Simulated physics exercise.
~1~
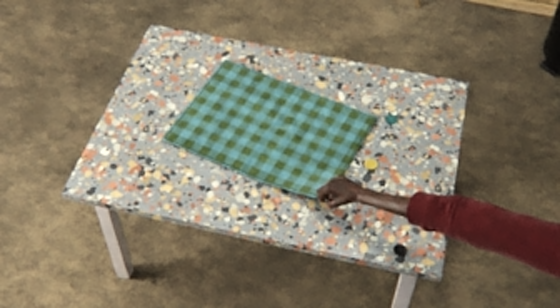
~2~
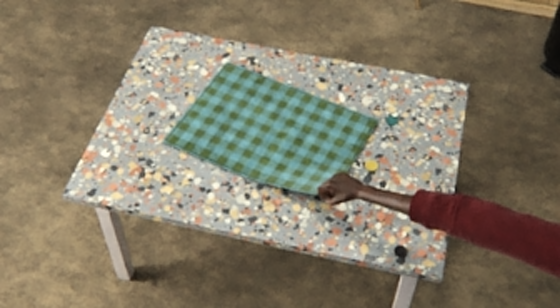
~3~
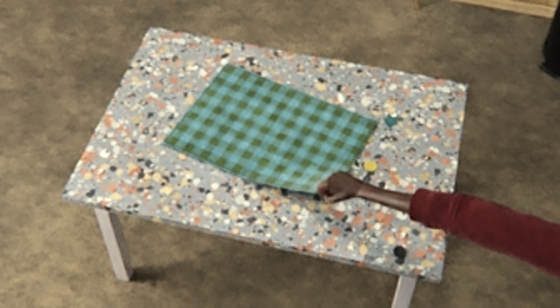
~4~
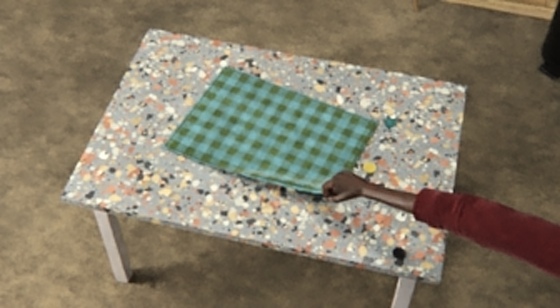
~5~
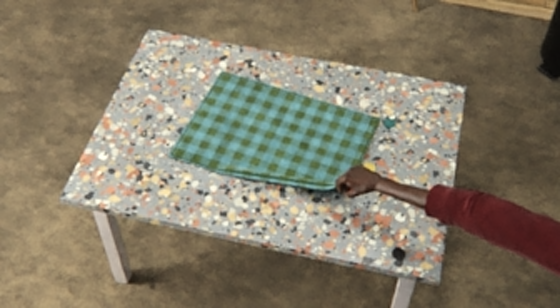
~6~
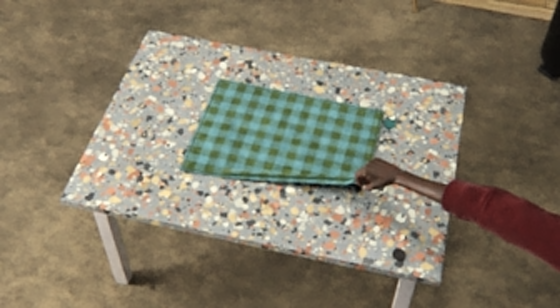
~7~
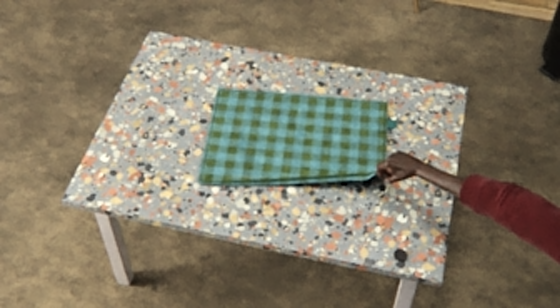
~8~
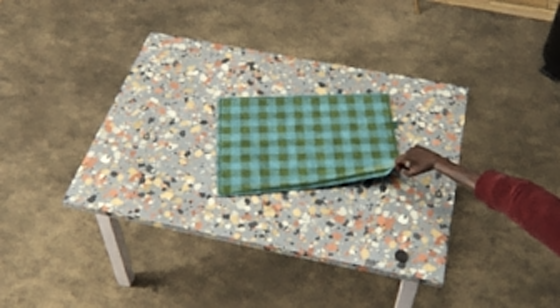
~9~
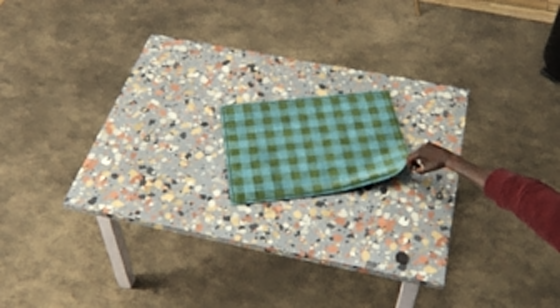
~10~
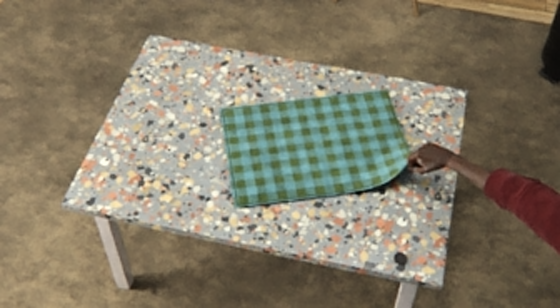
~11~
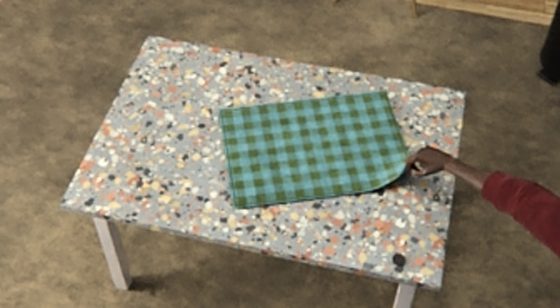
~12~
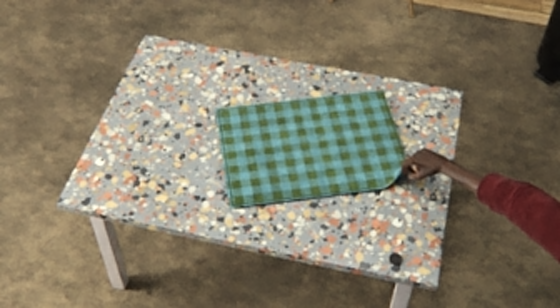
Checked tea towel sliding right on a speckled table as a hand pulls its corner, settling flat over yellow and teal pieces.
